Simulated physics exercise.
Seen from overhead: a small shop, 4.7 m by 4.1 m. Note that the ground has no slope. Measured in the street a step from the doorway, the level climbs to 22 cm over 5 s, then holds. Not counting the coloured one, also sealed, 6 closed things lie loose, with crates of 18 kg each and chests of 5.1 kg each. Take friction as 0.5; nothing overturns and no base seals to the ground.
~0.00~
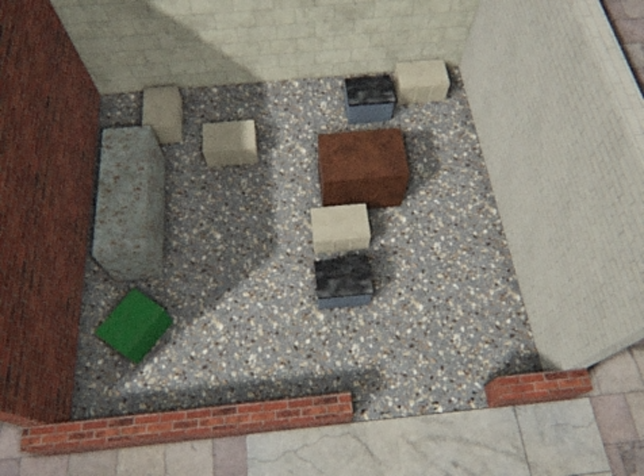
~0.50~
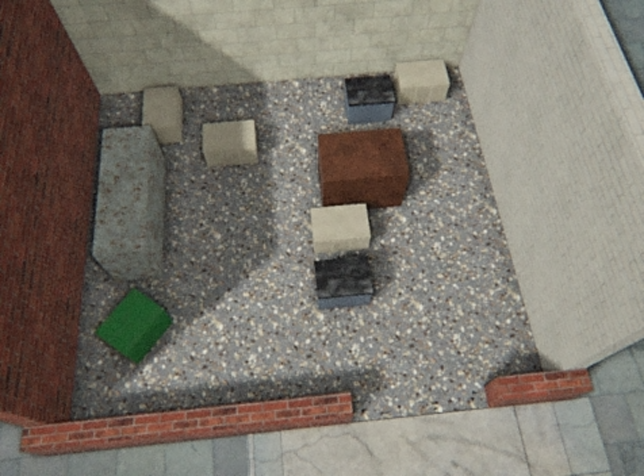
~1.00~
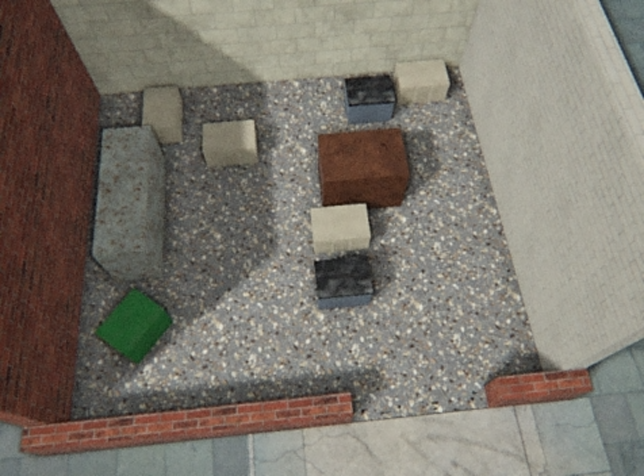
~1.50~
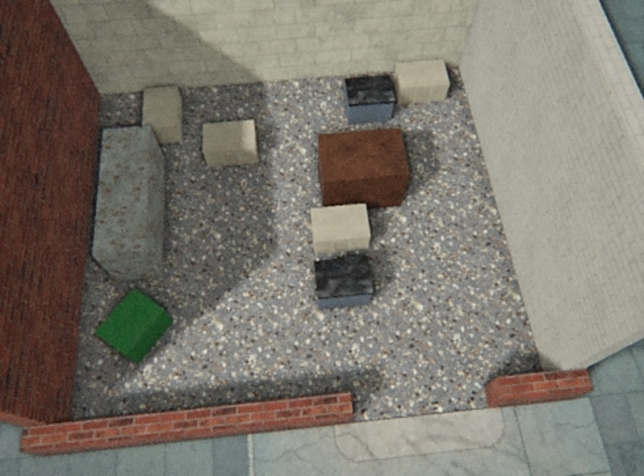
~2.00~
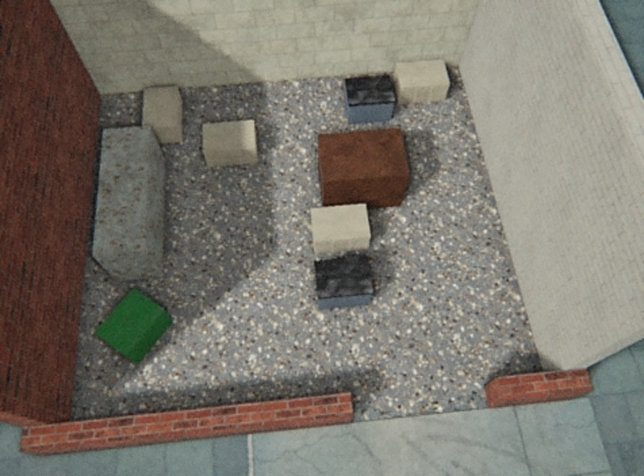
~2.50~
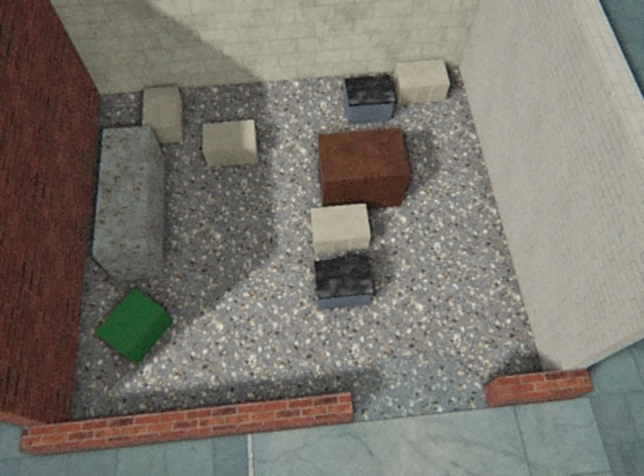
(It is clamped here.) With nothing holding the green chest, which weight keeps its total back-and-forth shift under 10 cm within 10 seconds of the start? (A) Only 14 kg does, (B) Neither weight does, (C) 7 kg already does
A, only 14 kg does.
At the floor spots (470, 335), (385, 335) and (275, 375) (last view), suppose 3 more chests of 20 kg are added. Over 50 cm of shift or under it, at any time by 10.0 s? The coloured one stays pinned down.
Spot one crosses the limit, spot two crosses the limit, spot three stays inside.
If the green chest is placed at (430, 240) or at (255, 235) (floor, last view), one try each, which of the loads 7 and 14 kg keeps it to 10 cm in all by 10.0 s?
No load; no load.
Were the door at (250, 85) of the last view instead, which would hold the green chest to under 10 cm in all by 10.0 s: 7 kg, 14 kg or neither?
Okay, so both masses fail.
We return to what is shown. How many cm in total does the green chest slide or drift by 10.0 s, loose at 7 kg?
I'd say roughly 40 centimetres in all.
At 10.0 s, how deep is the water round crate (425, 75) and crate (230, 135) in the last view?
I'd put it at 11 cm and 10 cm respectively.
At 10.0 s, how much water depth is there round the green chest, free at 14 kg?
Close to 3 cm deep.
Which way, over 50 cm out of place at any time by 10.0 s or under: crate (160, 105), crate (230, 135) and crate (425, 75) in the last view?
Not exceeded, Not exceeded, Exceeded, in that order.
After 3.5 s the green chest would be 0 cm from its start with 7 kg and 0 cm from its start with 14 kg; 0 cm of water round it then.
After 4.5 s the green chest would be 0 cm from its start with 7 kg and 0 cm from its start with 14 kg; 0 cm of water round it then.
After 7.0 s the green chest would be 0 cm from its start with 7 kg and 0 cm from its start with 14 kg; 1 cm of water round it then.
After 10.0 s the green chest would be 40 cm from its start with 7 kg and 0 cm from its start with 14 kg; 3 cm of water round it then.
